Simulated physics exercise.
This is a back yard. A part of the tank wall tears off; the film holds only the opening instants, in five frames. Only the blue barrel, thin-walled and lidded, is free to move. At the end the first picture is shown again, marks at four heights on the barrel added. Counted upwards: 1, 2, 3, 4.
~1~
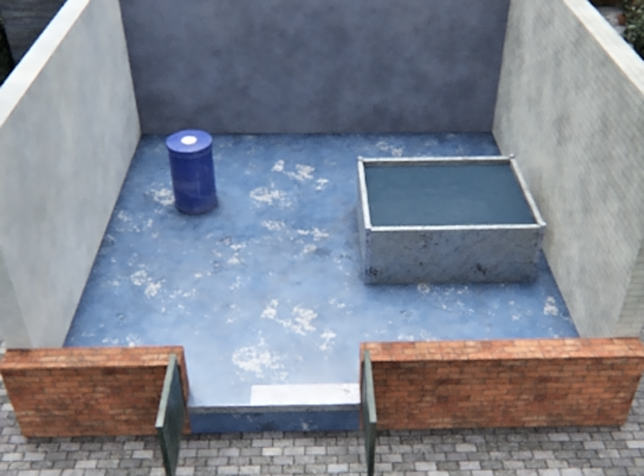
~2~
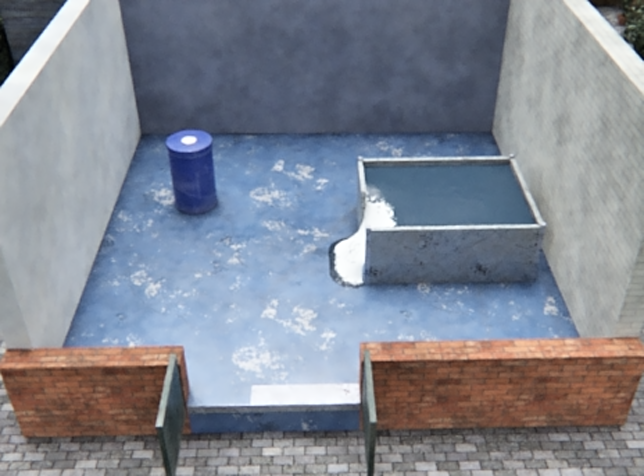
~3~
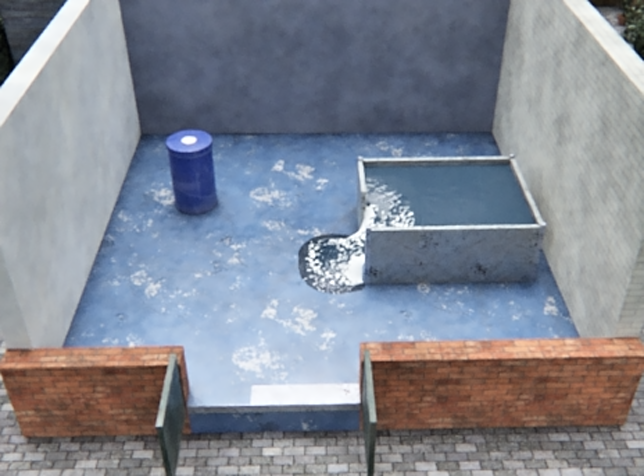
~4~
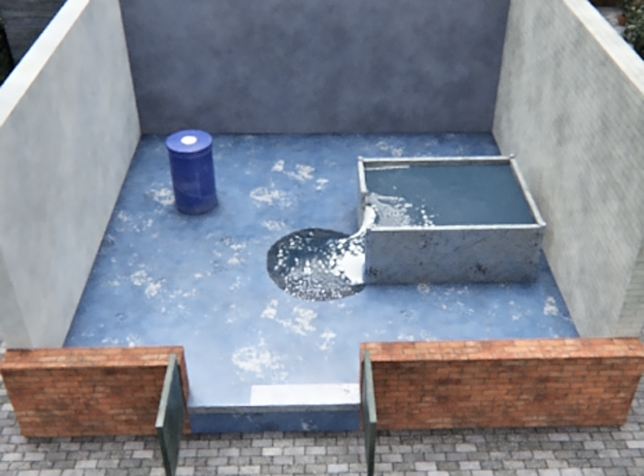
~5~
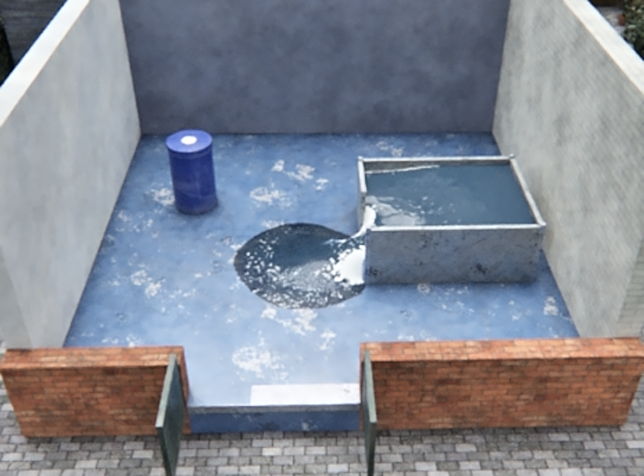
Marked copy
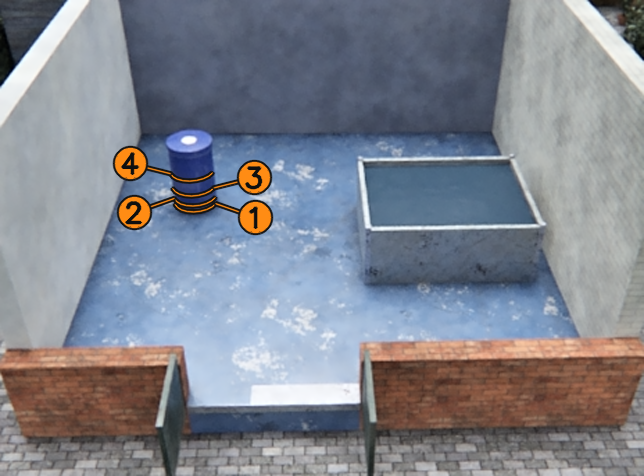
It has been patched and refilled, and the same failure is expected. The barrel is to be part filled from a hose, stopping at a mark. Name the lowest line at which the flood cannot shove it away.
Line 2 just does it.
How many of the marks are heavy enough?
Three of the four.
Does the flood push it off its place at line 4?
No, that is safe.
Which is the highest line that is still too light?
1 it is.
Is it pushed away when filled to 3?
No.
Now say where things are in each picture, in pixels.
Lid of the blue barrel at (188, 141); tank full, its middle at (444, 196); open gate at (272, 348).
Water covers 1 % of the ground and is seen nearest the barrel at (339, 247).
Water covers 3 % of the ground and is seen nearest the barrel at (317, 239).
Water covers 5 % of the ground and is seen nearest the barrel at (290, 239).
Lid of the blue barrel at (188, 141); water covers 7 % of the ground and is seen nearest the barrel at (269, 233).
On the marked copy, 1 at (193, 211); 2 at (192, 206); 3 at (191, 196); 4 at (189, 181); from the bottom up 1, 2, 3, 4.
With 1, it is pushed about 4 times its own width away.
With 2, it does not move.
With 3, it does not move.
With 4, it does not move.
